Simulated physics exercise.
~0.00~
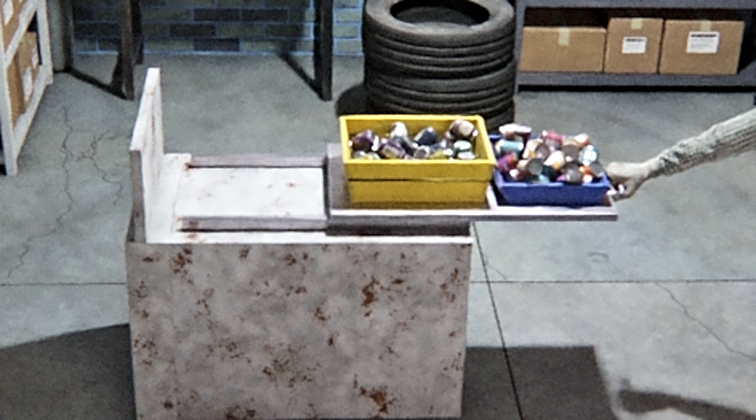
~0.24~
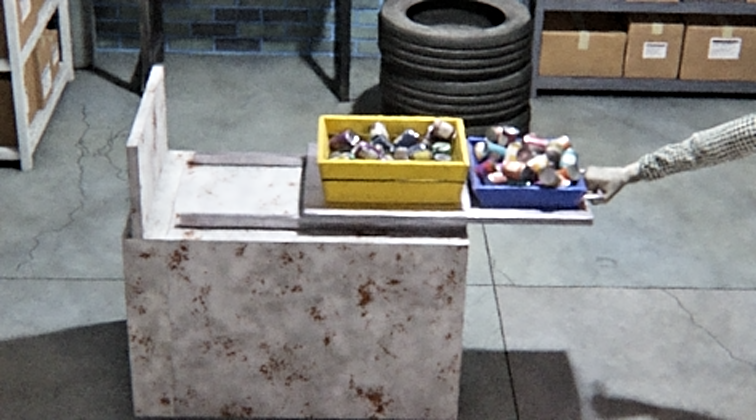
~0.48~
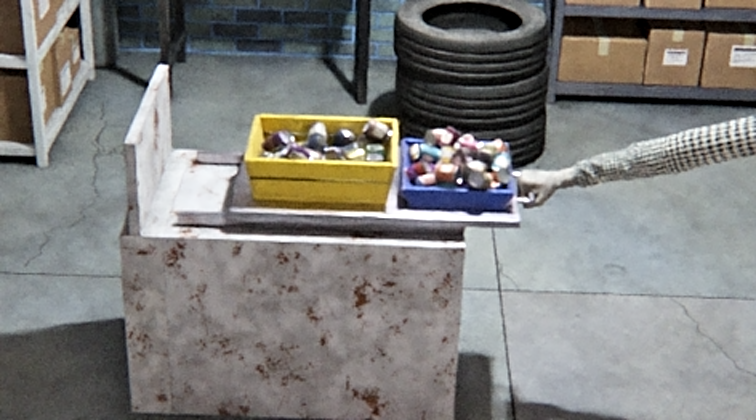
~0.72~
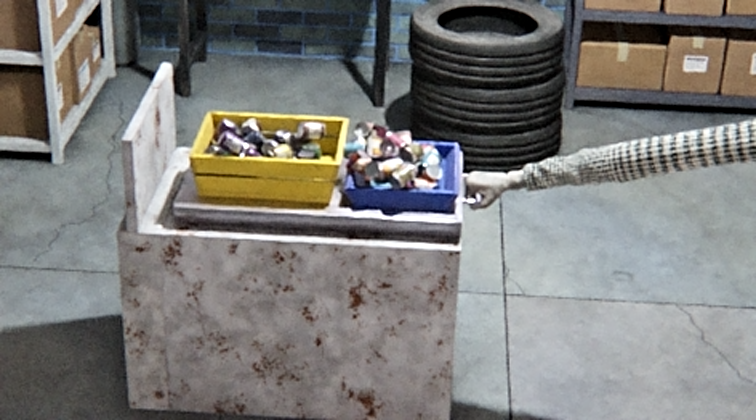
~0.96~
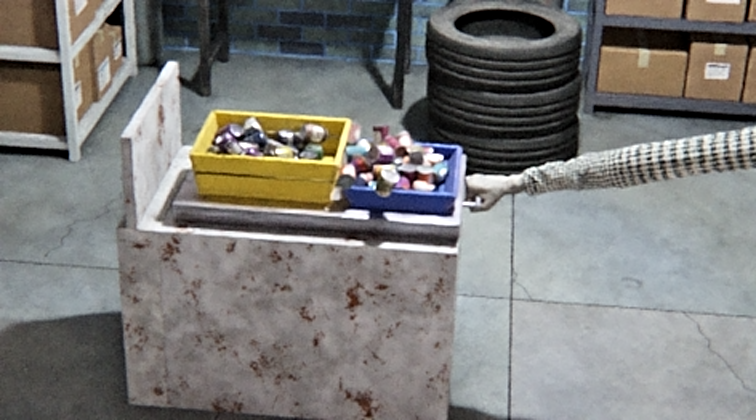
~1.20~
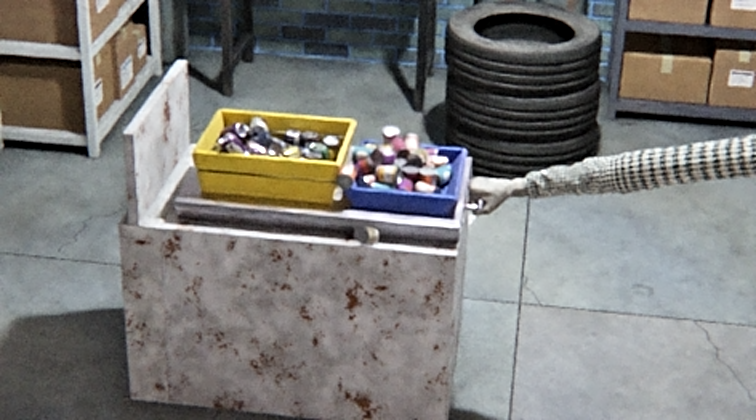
In the video, a hand in a checkered sleeve pushes a sliding shelf carrying yellow and blue trays of loose small cans leftward over a rust-speckled cabinet until it stops; the cans shift, and a can lies at the shelf's front edge while both trays remain full.
